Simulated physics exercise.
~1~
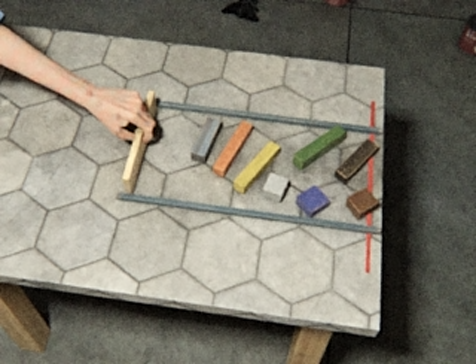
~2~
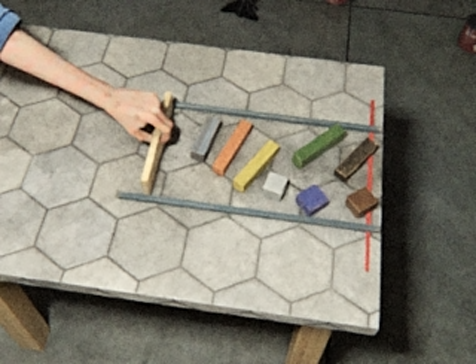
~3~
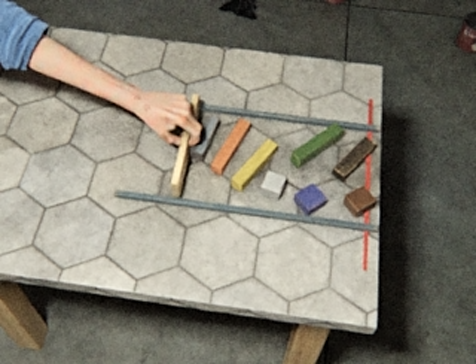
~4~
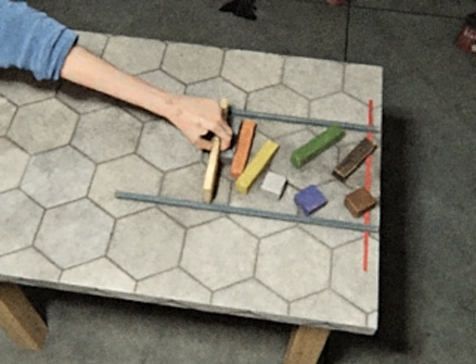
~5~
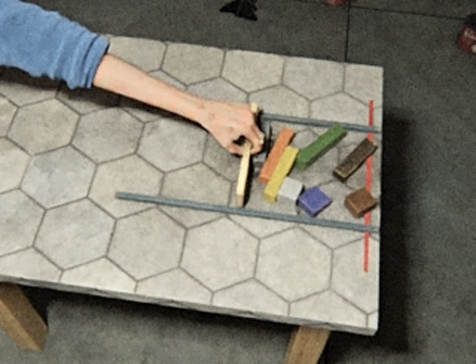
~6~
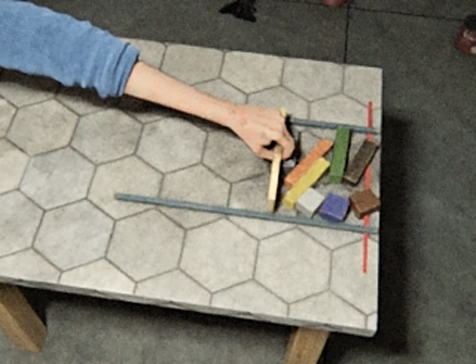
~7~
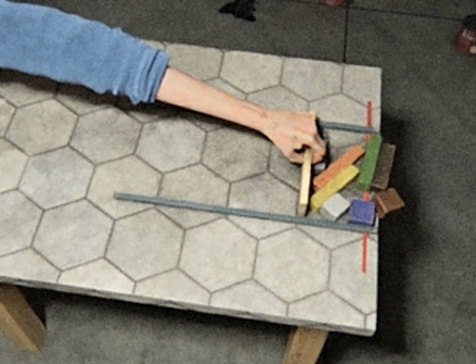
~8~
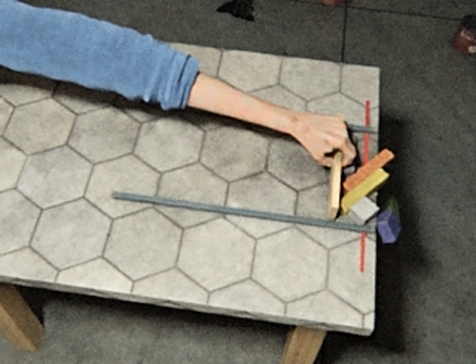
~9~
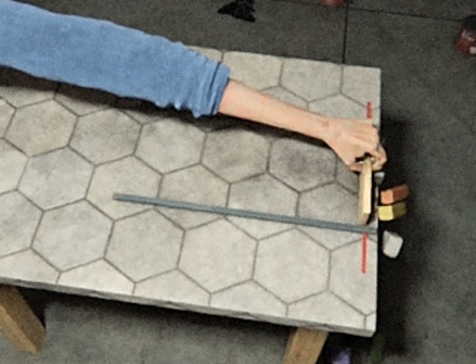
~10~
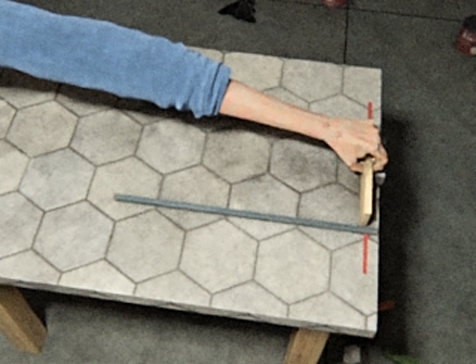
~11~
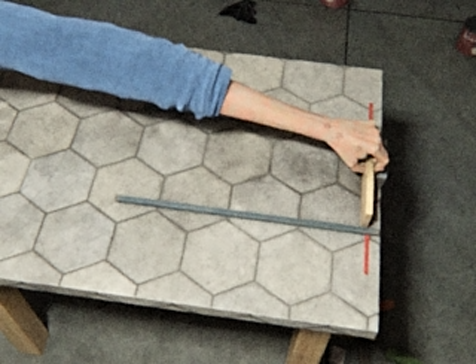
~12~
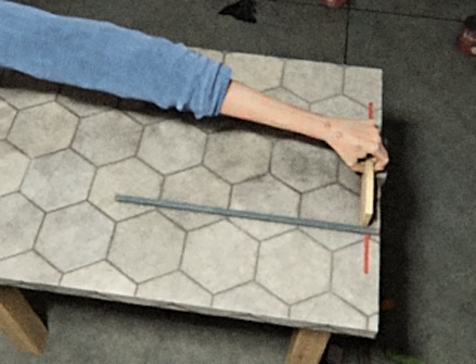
A hand slides a pale wooden board to the right across a hexagon-patterned tabletop, between two thin rails and toward a scatter of coloured blocks. The board reaches the grey piece first, then gathers the orange and yellow bars, bunching them against the white and blue blocks. The green bar swings round as the whole cluster is pushed to the red tape at the table's right edge. The dark and brown pieces go over first, and the others tip and drop after them. The board stops at the tape, still held, with the coloured blocks gone from the tabletop.
